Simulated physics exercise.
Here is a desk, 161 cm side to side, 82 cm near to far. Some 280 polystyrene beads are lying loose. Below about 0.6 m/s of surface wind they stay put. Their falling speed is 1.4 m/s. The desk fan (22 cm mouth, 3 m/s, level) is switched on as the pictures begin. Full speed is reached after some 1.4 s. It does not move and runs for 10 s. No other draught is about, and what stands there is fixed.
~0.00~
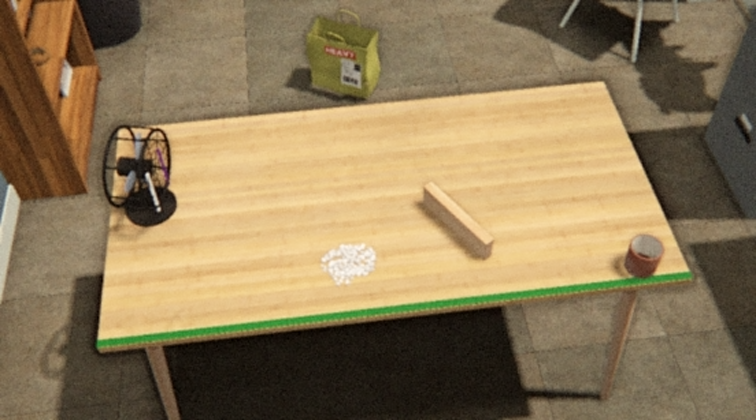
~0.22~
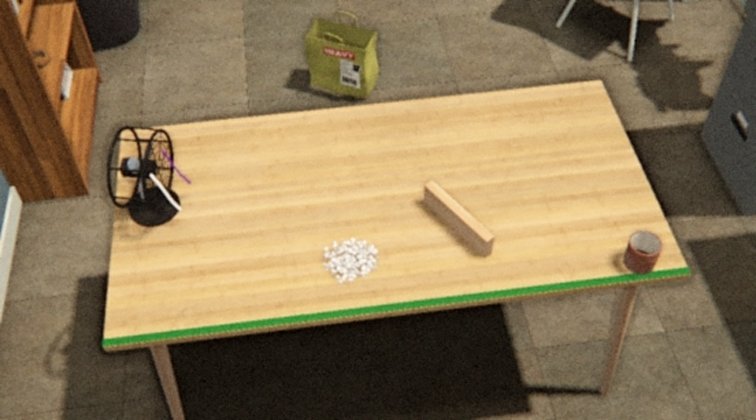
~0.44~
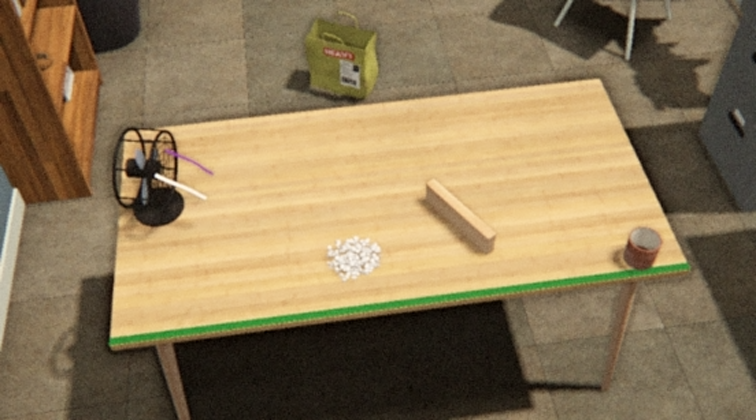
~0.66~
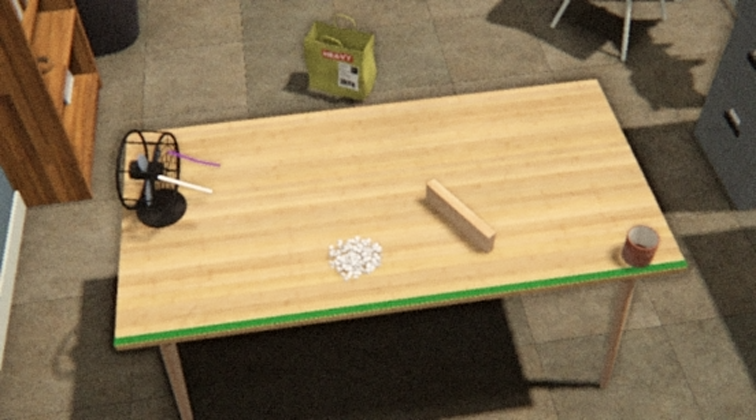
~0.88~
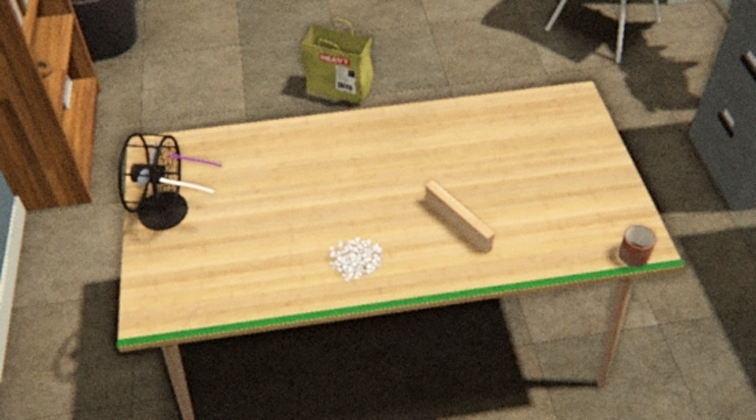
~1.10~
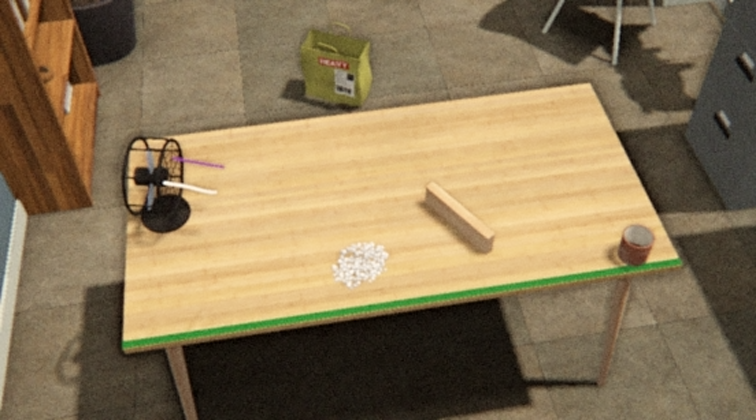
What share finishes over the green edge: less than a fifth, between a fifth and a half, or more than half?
The share over the green edge is above half.
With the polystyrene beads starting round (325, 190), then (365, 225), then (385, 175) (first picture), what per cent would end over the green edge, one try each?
In turn about 0 %, 80 %, 0 %.
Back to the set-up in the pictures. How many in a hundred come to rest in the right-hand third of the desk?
Near 0 %.
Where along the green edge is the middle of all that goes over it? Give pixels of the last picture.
At about (403, 307).
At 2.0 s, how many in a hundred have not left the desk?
Some 10 per cent.
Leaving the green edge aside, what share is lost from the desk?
About 0 %.
After 2.0 s the count stands so, 91 % are over the green edge.
After 3.2 s the count stands so, 91 % are over the green edge.
After 5.5 s the count stands so, 91 % are over the green edge.
After 10.0 s, at the end, 91 % are over the green edge.
